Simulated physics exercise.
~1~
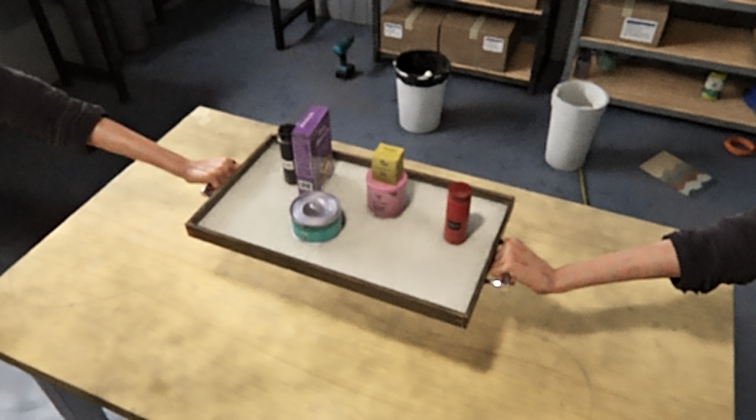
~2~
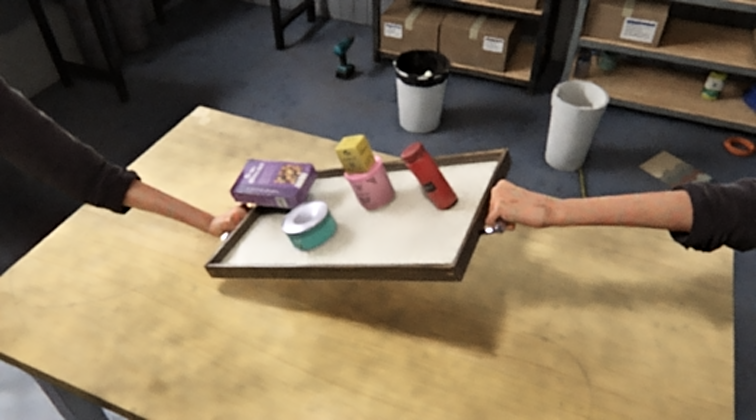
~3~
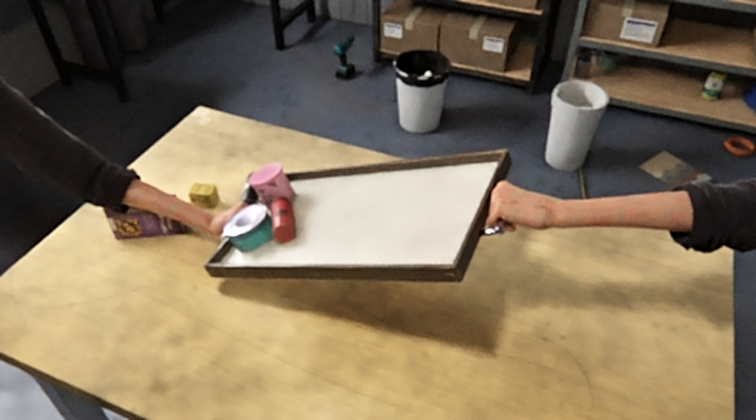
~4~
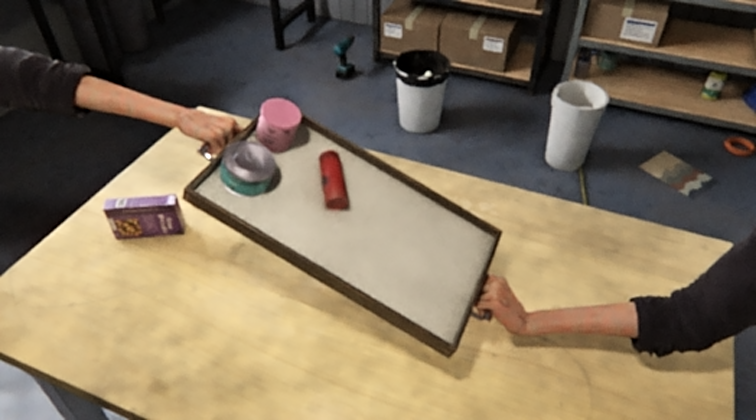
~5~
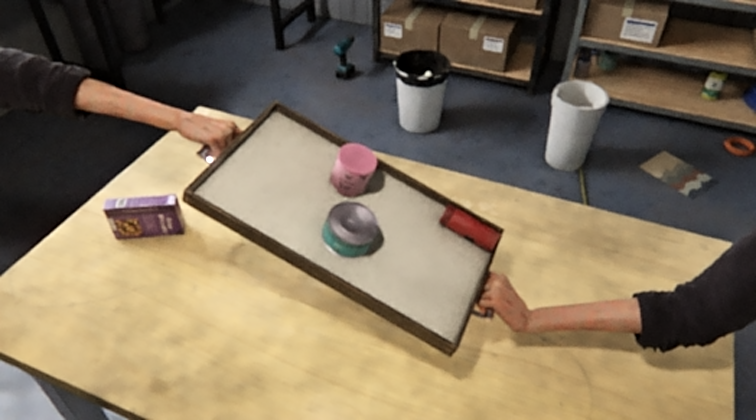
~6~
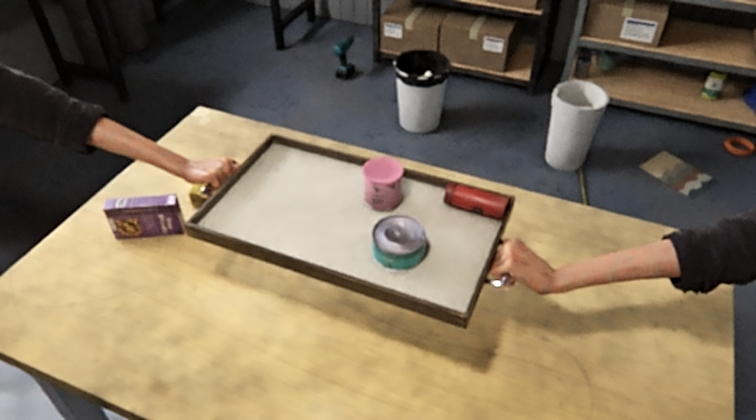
Tray tilting left then right in two hands, spilling purple packet and yellow carton, ending level with tub, tin and toppled red shaker.
